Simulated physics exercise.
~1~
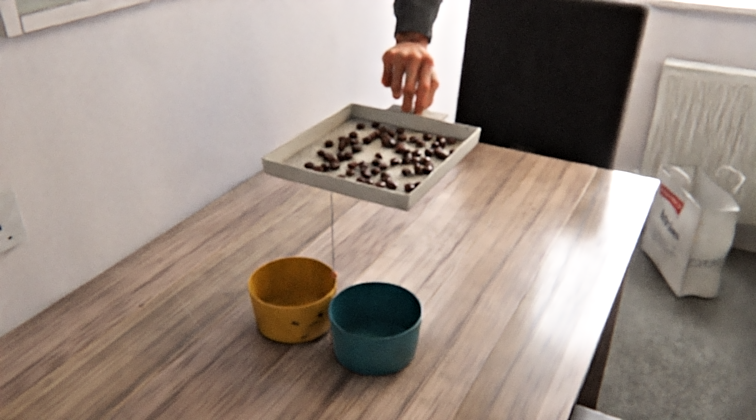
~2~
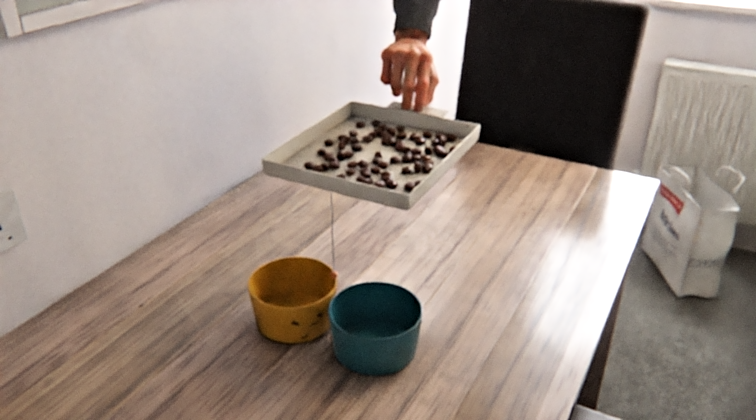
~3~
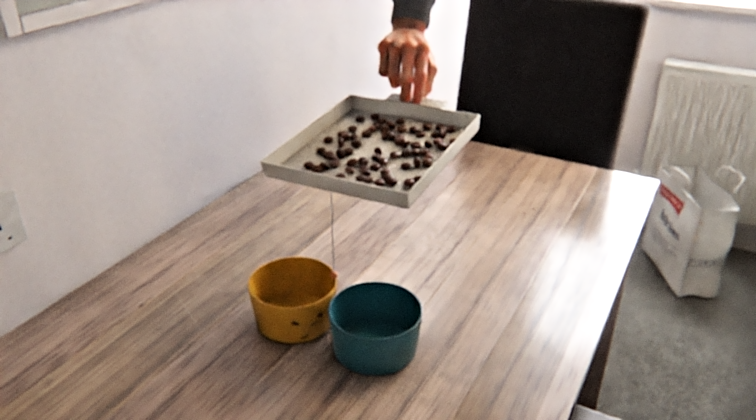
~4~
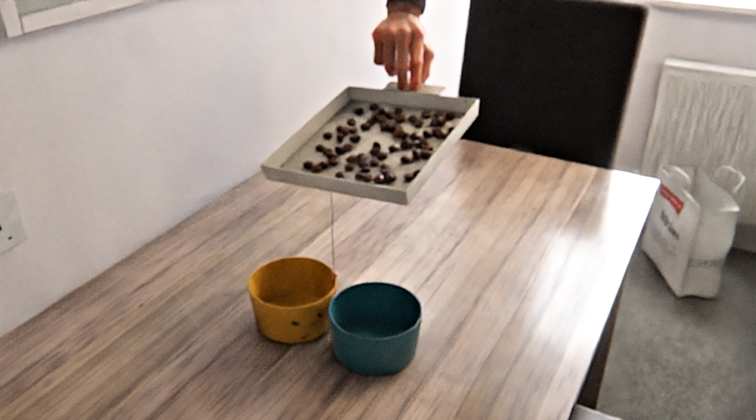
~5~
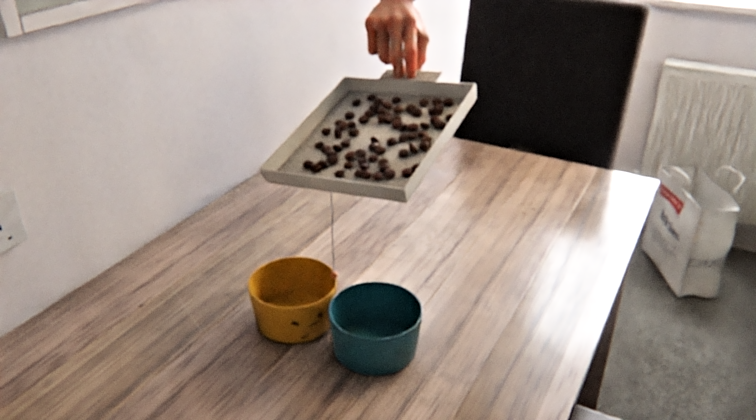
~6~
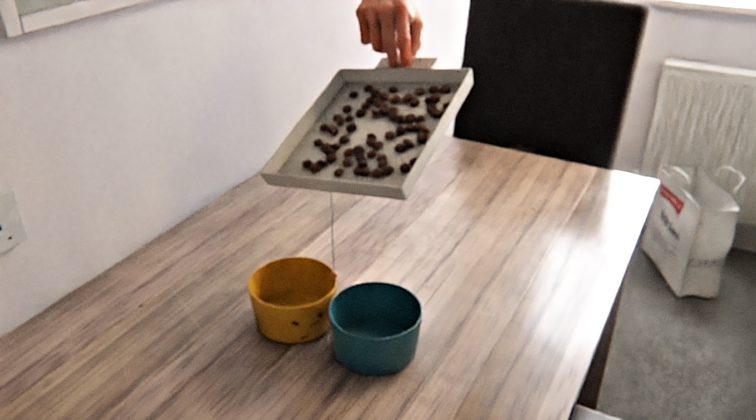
A hand raises the far side of a pale, low-rimmed tray of dark brown pieces, tilting it gradually toward its near edge, with the left corner lowest, while the pieces stay spread across it. Below, a yellow dish and a teal dish sit side by side on a wood-grain table. The steady, slightly raised view shows a white wall left, a dark chair behind and a bag by a radiator right.
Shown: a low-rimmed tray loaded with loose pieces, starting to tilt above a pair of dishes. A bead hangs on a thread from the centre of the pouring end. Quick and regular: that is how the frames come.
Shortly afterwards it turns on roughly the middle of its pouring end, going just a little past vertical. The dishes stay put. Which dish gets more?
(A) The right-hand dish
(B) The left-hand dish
Option B: The left-hand dish.
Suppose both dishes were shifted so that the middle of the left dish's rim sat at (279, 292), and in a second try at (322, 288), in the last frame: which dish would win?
Results - the dish on the left side first, the dish on the left side second.
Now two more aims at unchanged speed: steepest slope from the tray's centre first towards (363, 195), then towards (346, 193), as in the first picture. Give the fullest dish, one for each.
Results - the dish on the right side first, the dish on the right side second.
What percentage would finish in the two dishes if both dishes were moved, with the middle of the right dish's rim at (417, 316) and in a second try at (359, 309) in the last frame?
It would be roughly 20 per cent for the first and roughly 90 per cent for the second.
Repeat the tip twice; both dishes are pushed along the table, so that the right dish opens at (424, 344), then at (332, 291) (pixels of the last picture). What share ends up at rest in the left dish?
Around 10 and around 70 per cent, in that order.
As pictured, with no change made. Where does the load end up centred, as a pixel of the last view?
The centre ends up roughly at (287, 314).
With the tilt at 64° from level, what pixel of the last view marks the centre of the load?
At about (314, 158).
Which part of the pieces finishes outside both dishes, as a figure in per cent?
I'd put it close to 10 per cent.
Shortly afterwards, tray tipped steeply; the whole lot on the tray.
Next, tray tipped past a quarter turn; all but a few on the tray; a little in the left dish; only a few outside both; only a few in the air.
Some moments later, tray tipped past a quarter turn; the bulk in the left dish; a little outside both.
In the end, tray tipped past a quarter turn; none at all in the right dish; the bulk in the left dish; a little outside both.
